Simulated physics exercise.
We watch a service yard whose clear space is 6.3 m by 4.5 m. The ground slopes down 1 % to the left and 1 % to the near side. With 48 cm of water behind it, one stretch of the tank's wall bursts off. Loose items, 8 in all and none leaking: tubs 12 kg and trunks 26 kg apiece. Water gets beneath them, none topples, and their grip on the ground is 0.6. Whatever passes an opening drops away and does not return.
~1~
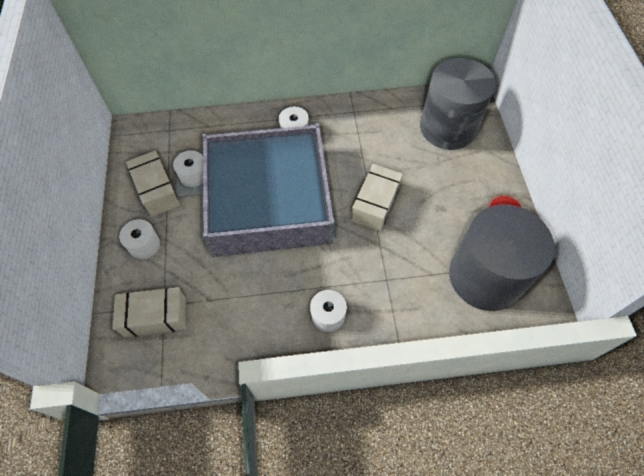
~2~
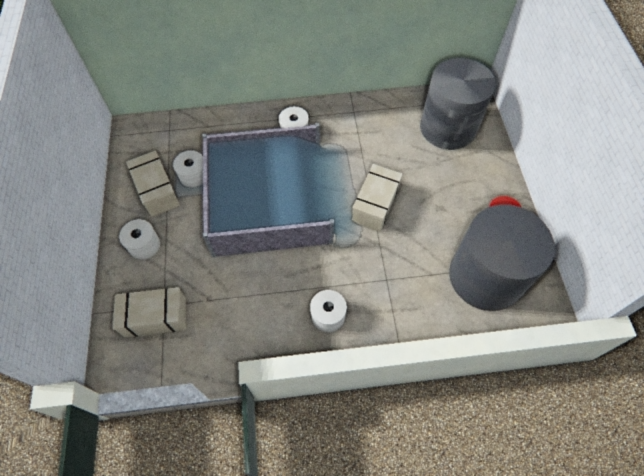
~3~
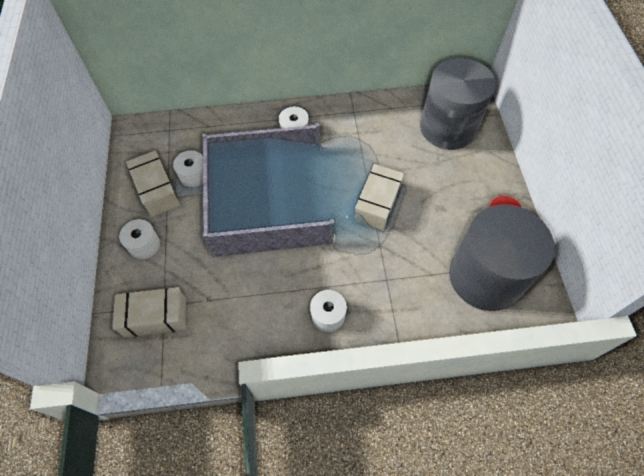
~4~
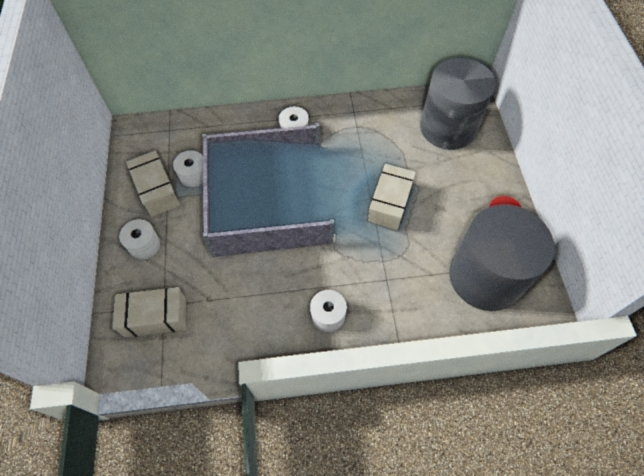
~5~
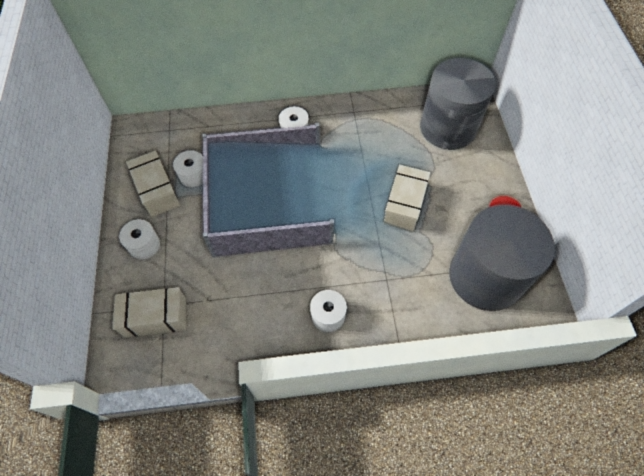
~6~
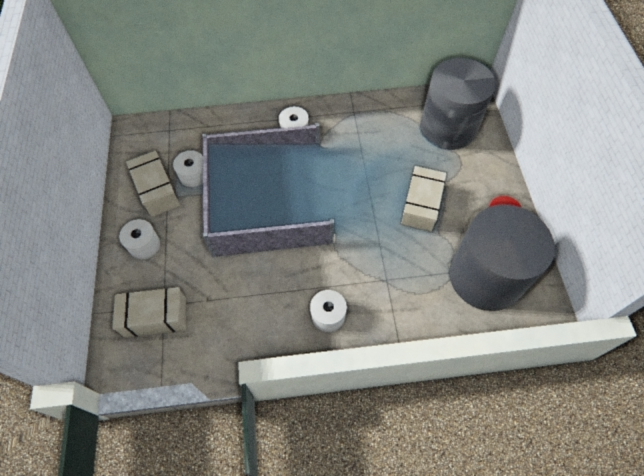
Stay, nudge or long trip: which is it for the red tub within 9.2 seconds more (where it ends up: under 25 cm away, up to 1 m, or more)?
Red tub gets carried off.
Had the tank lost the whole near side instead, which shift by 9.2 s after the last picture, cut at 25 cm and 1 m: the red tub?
Then the red tub barely shifts.
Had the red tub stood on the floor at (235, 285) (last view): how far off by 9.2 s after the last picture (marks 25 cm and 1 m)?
It holds its place.
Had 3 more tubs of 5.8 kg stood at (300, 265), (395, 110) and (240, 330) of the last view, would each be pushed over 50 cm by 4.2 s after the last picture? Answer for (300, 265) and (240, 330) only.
In that order: Less, under.
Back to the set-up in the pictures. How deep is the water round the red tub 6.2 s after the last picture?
Roughly 7 cm.
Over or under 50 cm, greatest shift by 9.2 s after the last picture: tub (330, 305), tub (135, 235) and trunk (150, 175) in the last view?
In that order: Over, less, under.
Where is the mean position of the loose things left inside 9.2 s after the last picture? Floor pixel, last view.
Near (251, 236).
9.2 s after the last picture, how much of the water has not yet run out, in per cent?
Some 94 per cent remains.
Then, 1.2 s after the last picture the red tub is near (538, 218), 0.4 m from its start, aground; 0 of 8 are out; 1 afloat.
Then, 3.8 s after the last picture the red tub is near (464, 315), 1.7 m from its start, afloat; 0 of 8 are out; 2 afloat.
Then, 6.2 s after the last picture the red tub is near (309, 298), 3.0 m from its start, aground; 0 of 8 are out; 1 afloat.
Then, 9.2 s after the last picture the red tub is near (300, 291), 3.1 m from its start, aground; 0 of 8 are out; 0 afloat.
